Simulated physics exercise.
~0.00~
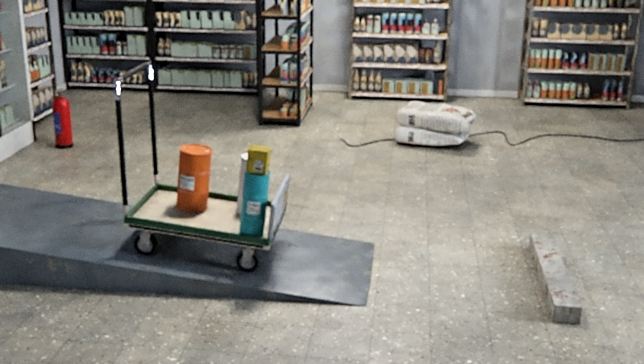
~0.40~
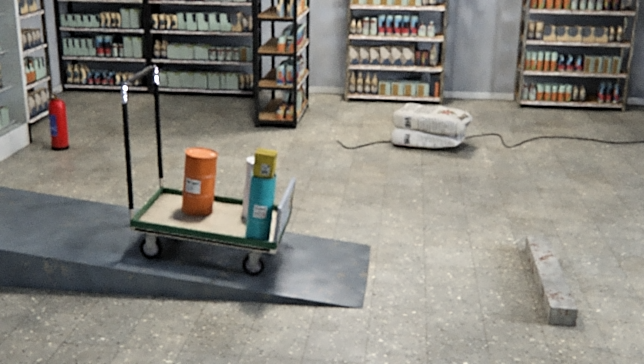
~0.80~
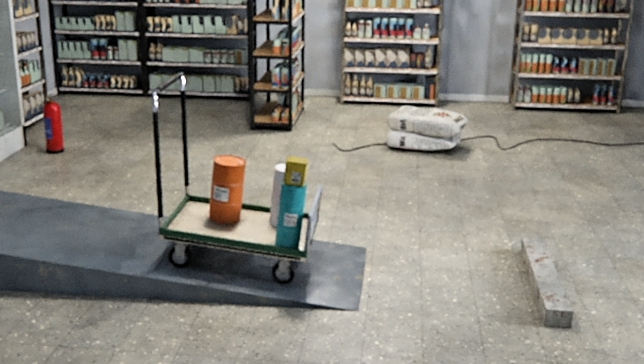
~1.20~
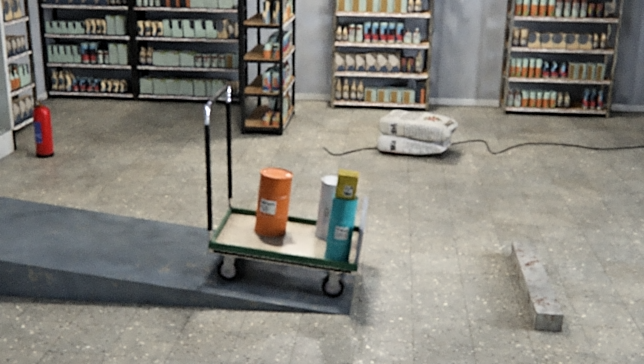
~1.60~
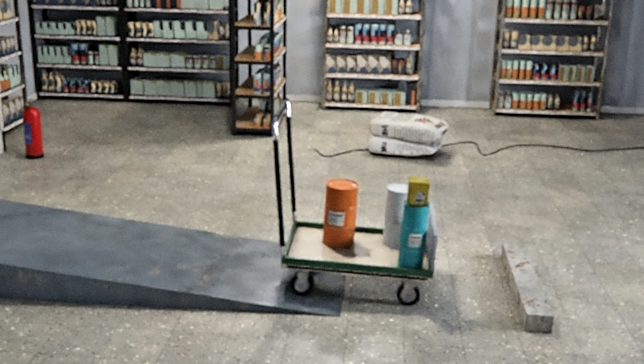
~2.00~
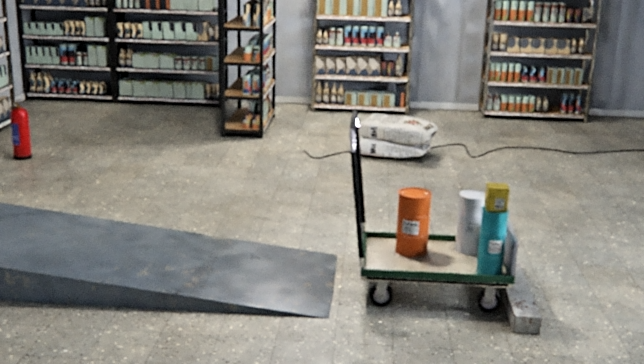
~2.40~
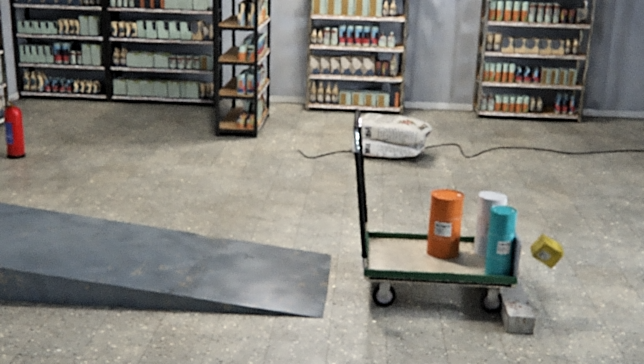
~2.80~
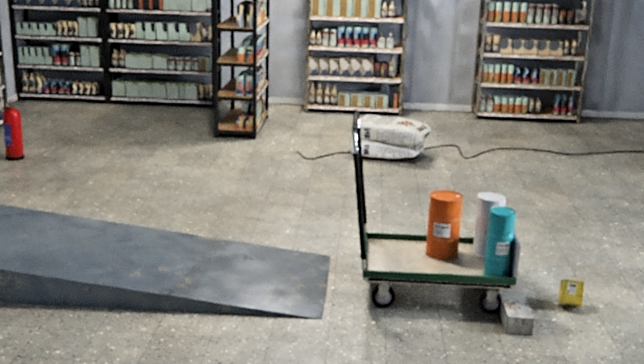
A loaded trolley rolled down a ramp and across the floor to the right until it stopped at a low kerb, where the yellow parcel flew off the turquoise canister and landed beyond it, while the three canisters stayed upright on board.
